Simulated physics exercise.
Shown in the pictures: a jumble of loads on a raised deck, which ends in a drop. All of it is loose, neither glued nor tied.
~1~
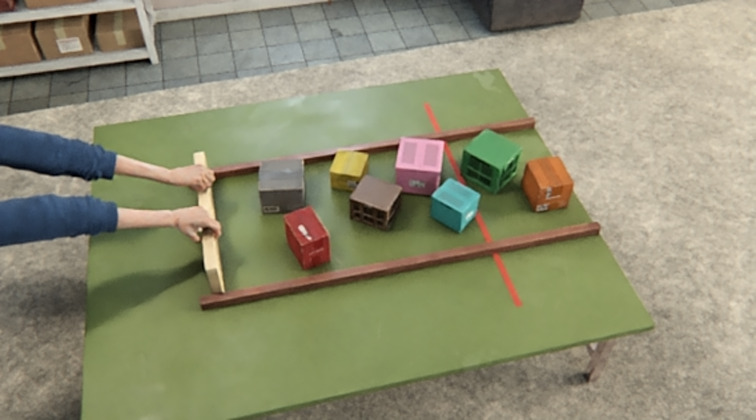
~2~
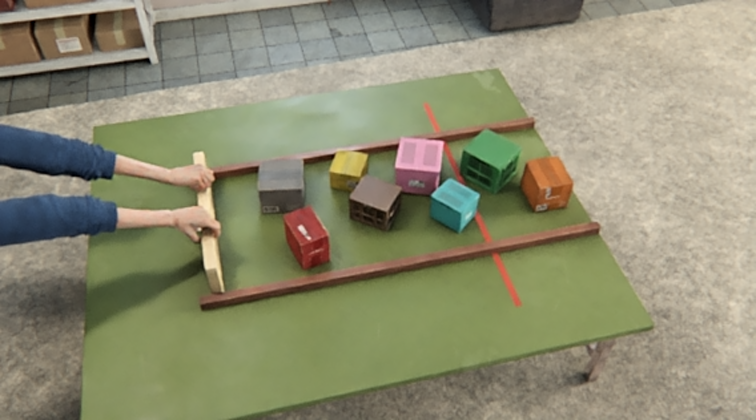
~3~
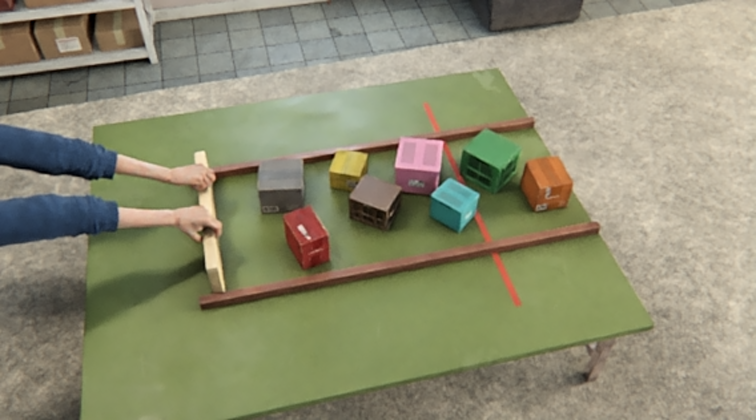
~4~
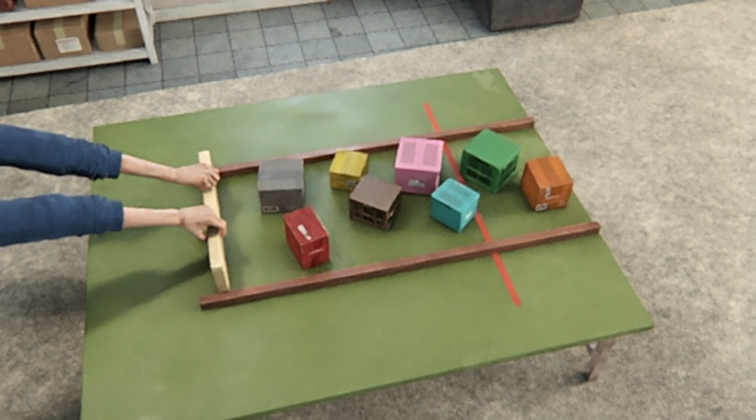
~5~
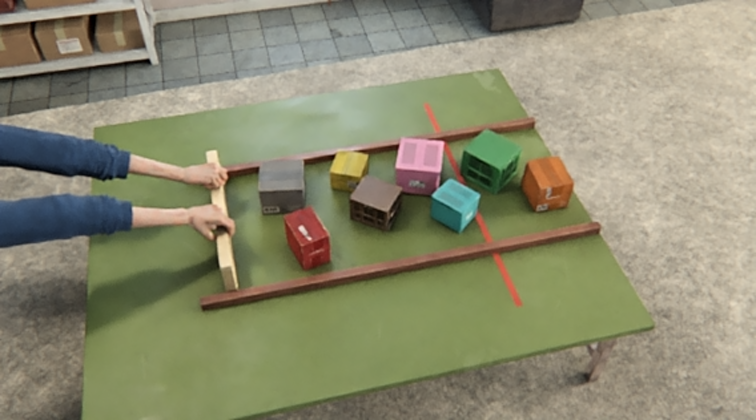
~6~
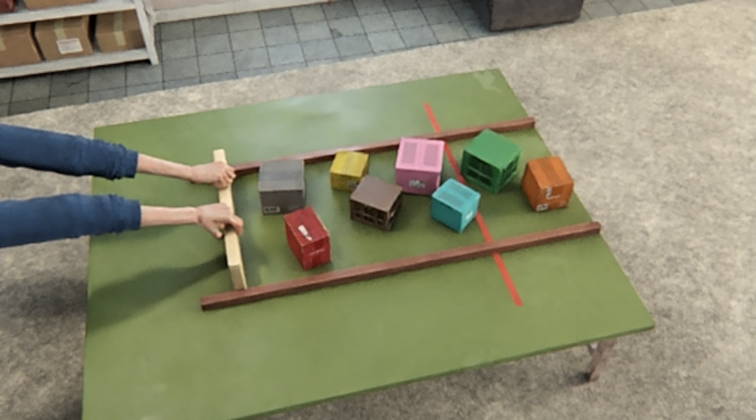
In the video, two hands hold a pale plank upright between two rails on a green table, then slide it slightly to the right toward a group of colourful boxes and crates, which stay still around a red line.
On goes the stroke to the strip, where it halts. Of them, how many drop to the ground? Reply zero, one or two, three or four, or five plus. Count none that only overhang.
One or two.
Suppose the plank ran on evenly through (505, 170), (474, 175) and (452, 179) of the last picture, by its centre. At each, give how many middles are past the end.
Respectively, 3, 2 and 1.
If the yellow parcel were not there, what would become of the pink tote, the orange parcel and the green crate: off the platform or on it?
The pink tote is still there. The orange parcel is still there. The green crate is gone.
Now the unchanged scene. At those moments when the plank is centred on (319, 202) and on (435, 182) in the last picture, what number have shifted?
The first number is 3, the next one 8.
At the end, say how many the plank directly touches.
My count gives 2.
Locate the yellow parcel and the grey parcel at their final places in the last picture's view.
Around (501, 136) and around (476, 151).
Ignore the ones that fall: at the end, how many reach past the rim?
0, I think.
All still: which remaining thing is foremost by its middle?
The pink tote, it is.
Soon after, none off yet; orange parcel at rest near (547, 184); green crate at rest near (491, 161); turquoise tote at rest near (455, 206).
Then, none off yet; orange parcel moved a little near (556, 186); green crate moved a little near (514, 164); turquoise tote moved a little near (465, 210).
By the end, the number that fall off is one or two; fallen, green crate and orange parcel.
